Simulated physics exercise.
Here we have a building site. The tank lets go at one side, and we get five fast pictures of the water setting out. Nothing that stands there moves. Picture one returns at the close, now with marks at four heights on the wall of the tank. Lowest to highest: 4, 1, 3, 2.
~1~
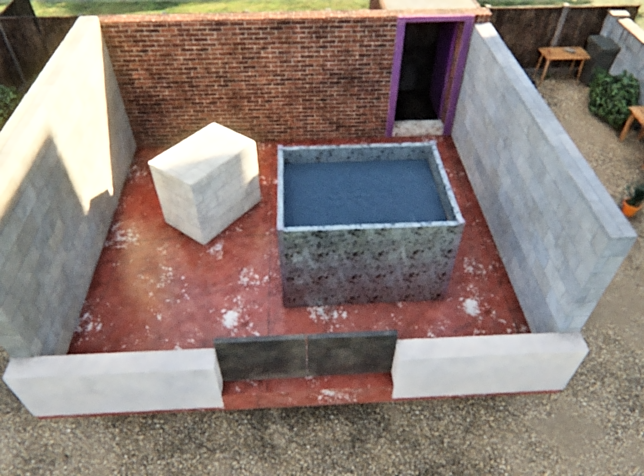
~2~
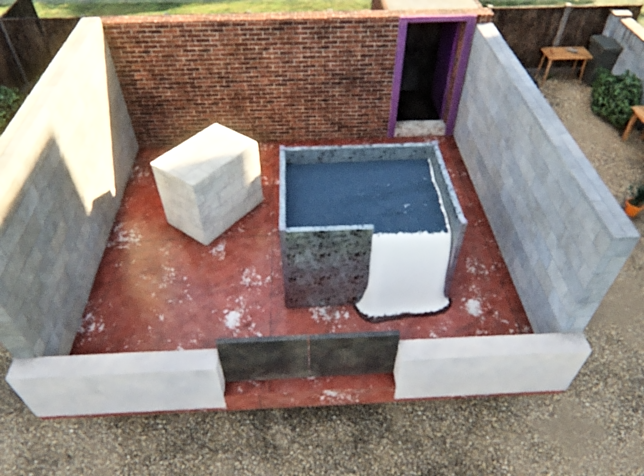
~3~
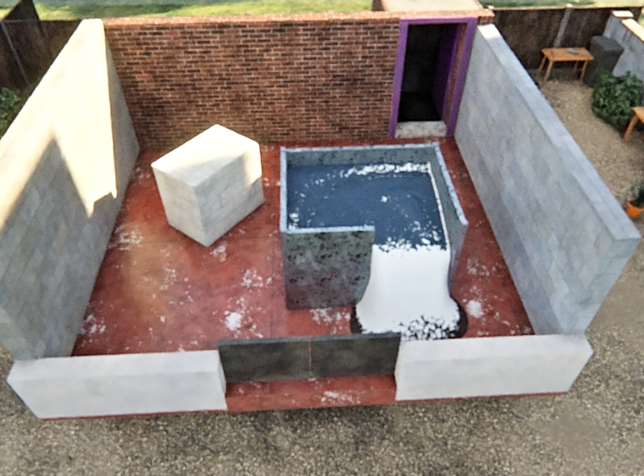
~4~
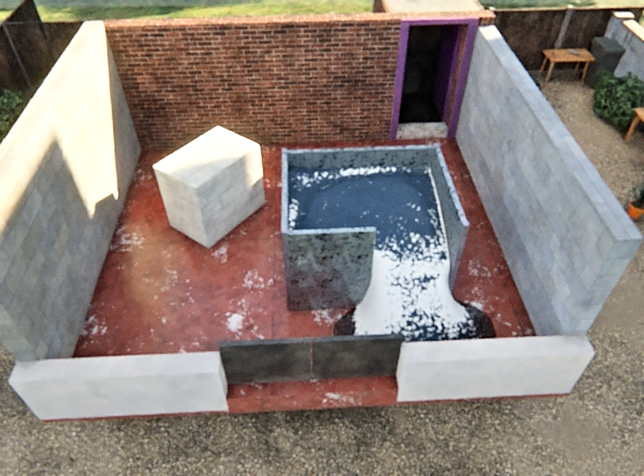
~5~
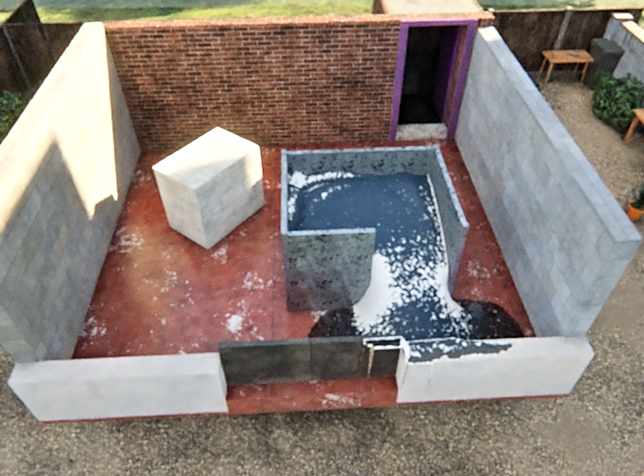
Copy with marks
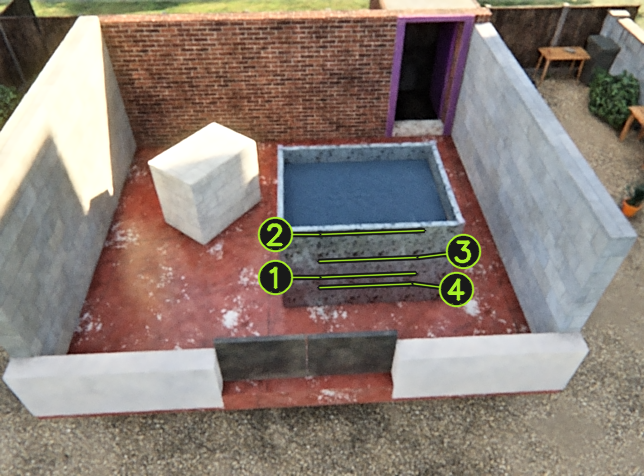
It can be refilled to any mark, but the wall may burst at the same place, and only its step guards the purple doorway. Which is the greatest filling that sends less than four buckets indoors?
The limit is 1.
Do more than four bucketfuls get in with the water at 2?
Yes, that goes wrong.
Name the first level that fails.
Level 3.
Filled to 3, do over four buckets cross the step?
Yes, that goes wrong.
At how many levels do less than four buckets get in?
Two of the four.
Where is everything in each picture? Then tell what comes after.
The first frame shows water in the tank at rest, its middle at (362, 197); foot of the purple doorway at (417, 136); shut gate at (306, 342).
The second frame shows front seen at (438, 283), 1 % of the ground wet.
The third frame shows front seen at (359, 305), 4 % of the ground wet.
The fourth frame shows front seen at (360, 306), 7 % of the ground wet.
The fifth frame shows front seen at (474, 306), 11 % of the ground wet.
On the marked copy, 1 at (367, 275); 2 at (371, 232); 3 at (369, 259); 4 at (366, 285); from the bottom up 4, 1, 3, 2.
Choosing 1, a splash gets over, under a bucket.
Choosing 2, dozens of bucketfuls pour in.
Choosing 3, about 9 bucketfuls get in.
Choosing 4, nothing gets over.
